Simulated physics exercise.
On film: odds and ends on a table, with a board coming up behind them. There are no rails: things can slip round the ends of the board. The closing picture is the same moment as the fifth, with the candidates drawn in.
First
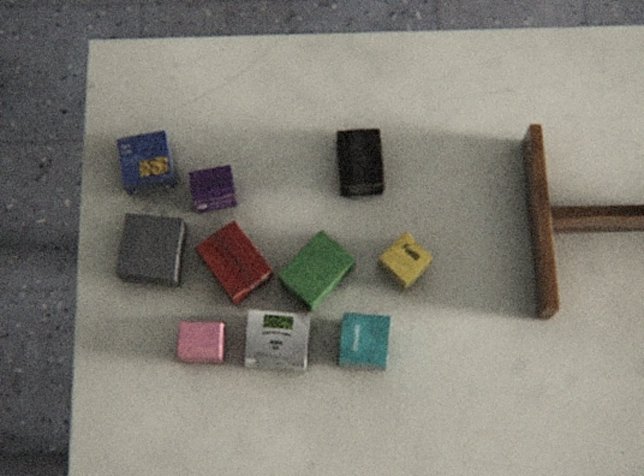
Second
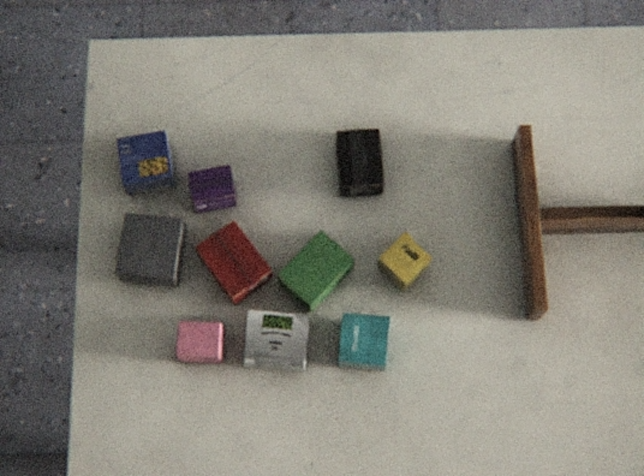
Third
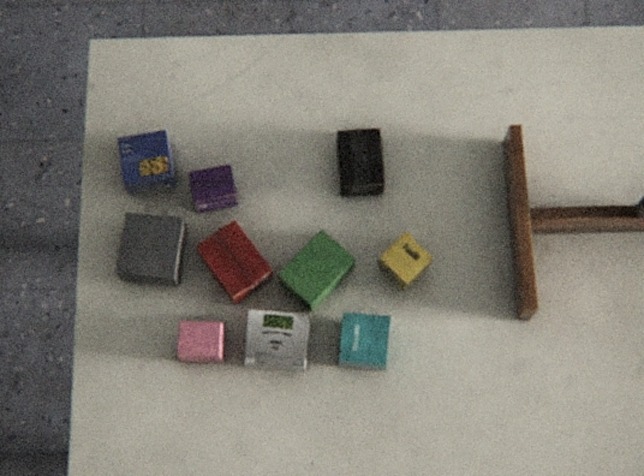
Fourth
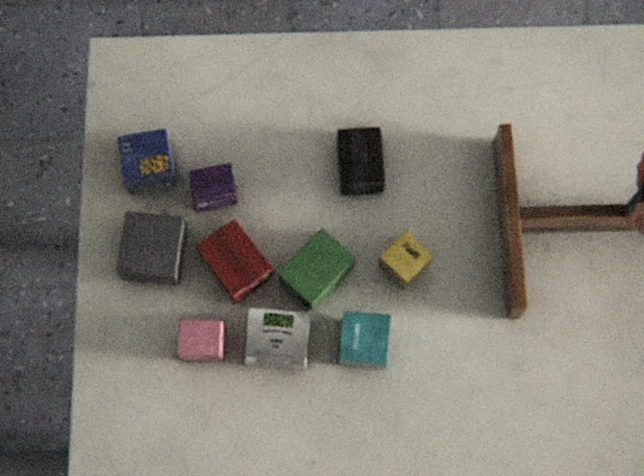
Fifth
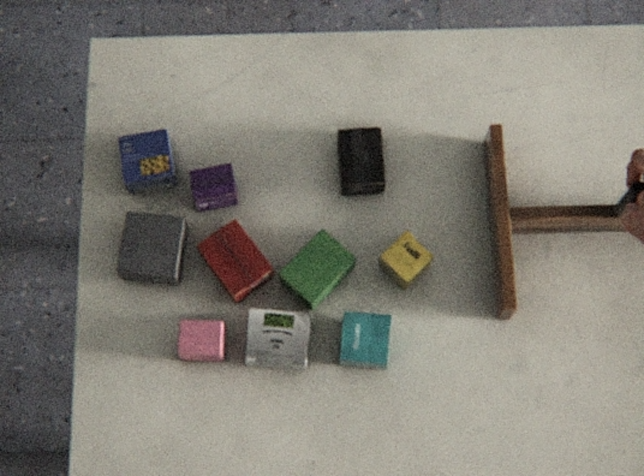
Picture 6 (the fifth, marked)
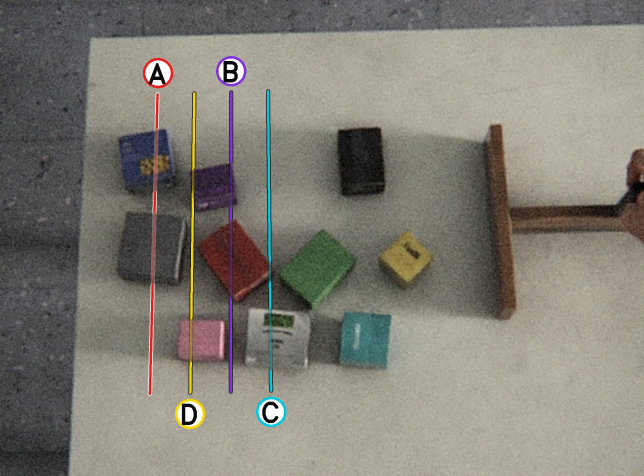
To begin with, ten small coloured boxes and blocks sit scattered on a pale table, with a wooden board on a handle to their right. The board slides slowly left a short way, narrowing the gap, and a hand gripping the handle comes into view at the right edge while the boxes stay still.
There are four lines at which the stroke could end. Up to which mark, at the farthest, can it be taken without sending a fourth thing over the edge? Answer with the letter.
No fourth one falls up to A.
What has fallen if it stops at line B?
The grey block.
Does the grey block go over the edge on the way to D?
Yes.
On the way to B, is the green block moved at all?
Yes.
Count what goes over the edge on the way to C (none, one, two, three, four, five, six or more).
By then, none.
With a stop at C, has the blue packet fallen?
No.
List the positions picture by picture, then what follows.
The first frame shows white box (278, 341); black box (360, 163); yellow box (405, 262).
The second frame shows board (534, 215); turquoise packet (363, 342).
The third frame shows board (524, 214); pink block (201, 342).
The fourth frame shows board (513, 213); green block (316, 270).
The fifth frame shows board (503, 214); purple box (215, 188); white box (278, 340); black box (361, 162).
On the copy, A at (154, 237); B at (231, 235); C at (269, 234); D at (192, 236).
On A. First, board (378, 217); turquoise packet (354, 346); red box (232, 257).
Then, board (252, 220); grey block (64, 248); red box (130, 249).
Finally, board (153, 223); grey block over the edge; red box over the edge; two fallen.
By contrast, B is within the limit but short; C is within the limit but short; D is within the limit but short.
